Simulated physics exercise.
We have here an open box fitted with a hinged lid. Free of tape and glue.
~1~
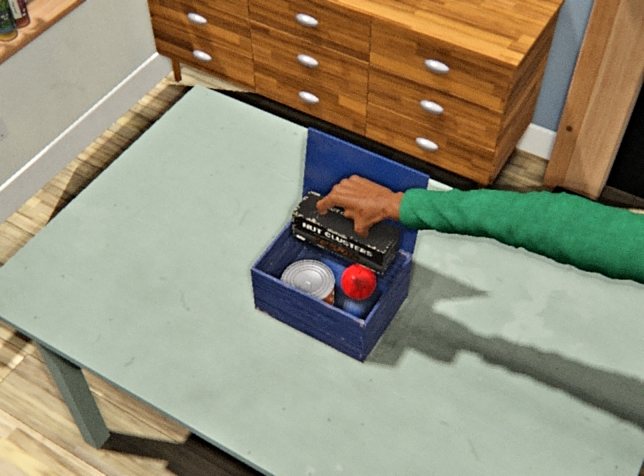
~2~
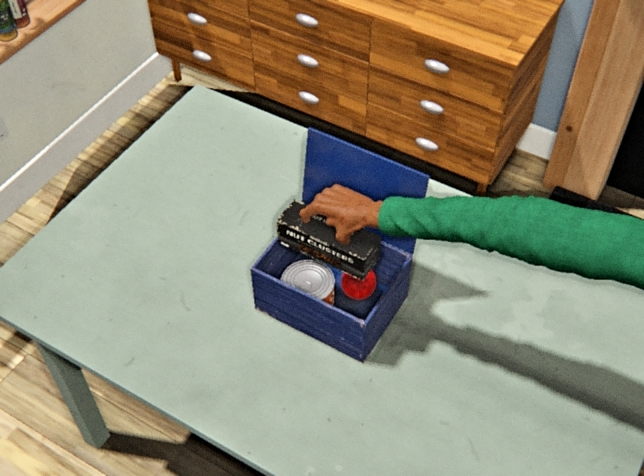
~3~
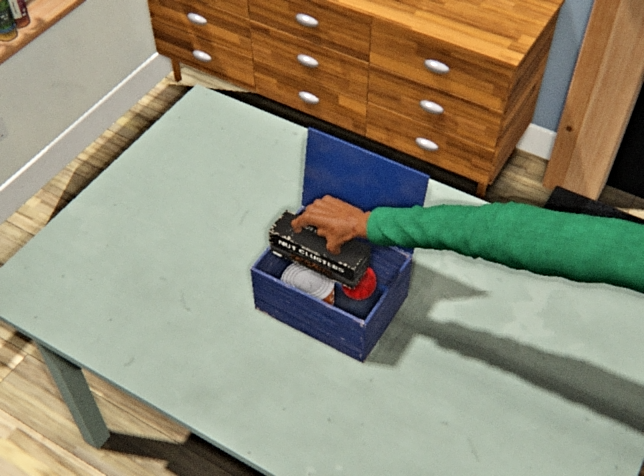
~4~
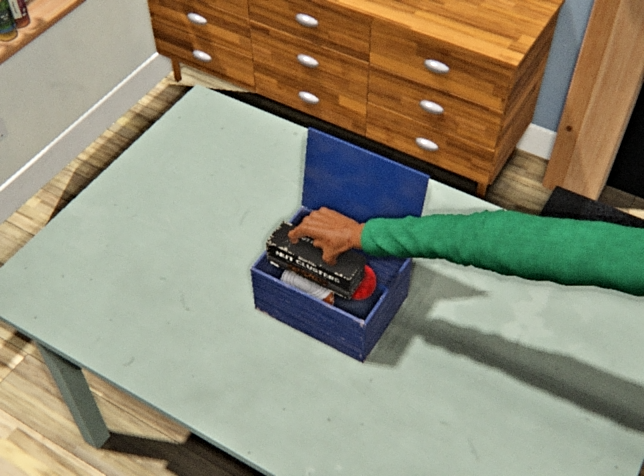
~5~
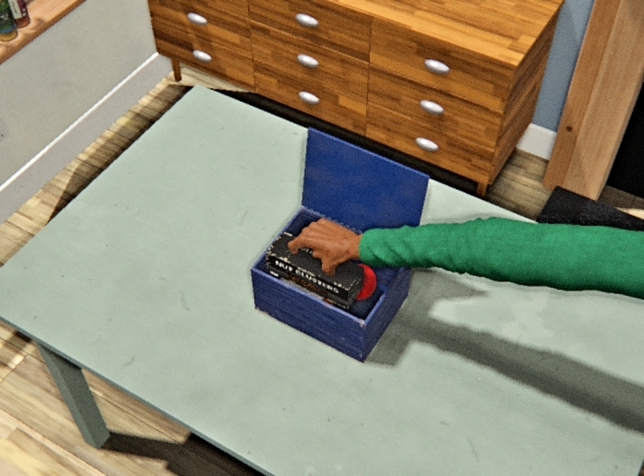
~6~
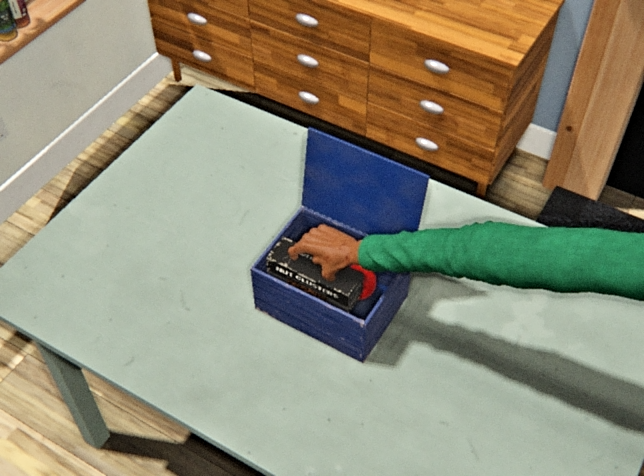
A hand in a green sleeve grips a black carton above an open blue box on a pale green table, seen from above at an angle in a room with a wooden chest of drawers behind. Inside the box are a round silvery can and a red-topped container at right. The hand shifts the carton slightly left, then lowers it into the box over the can, while the camera stays still.
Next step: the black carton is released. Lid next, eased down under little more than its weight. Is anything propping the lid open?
No.
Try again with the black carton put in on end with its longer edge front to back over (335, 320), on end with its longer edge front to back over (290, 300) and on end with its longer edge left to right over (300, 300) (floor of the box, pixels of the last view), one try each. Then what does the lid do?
Going through the three tries, the lid hangs open, then hangs open, then hangs open.
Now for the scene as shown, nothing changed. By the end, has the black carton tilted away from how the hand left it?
Looking at the last picture, the black carton is left as set.
Then, 1.20 s after the last picture, lid starting down.
Then, 1.60 s after the last picture, lid 57° above the rim.
Then, 1.80 s after the last picture, lid 33° above the rim.
Then, 2.00 s after the last picture, lid 3° above the rim.
At rest, lid shut; all 3 in place. Seen from the same camera at the end, black carton near (315, 279).
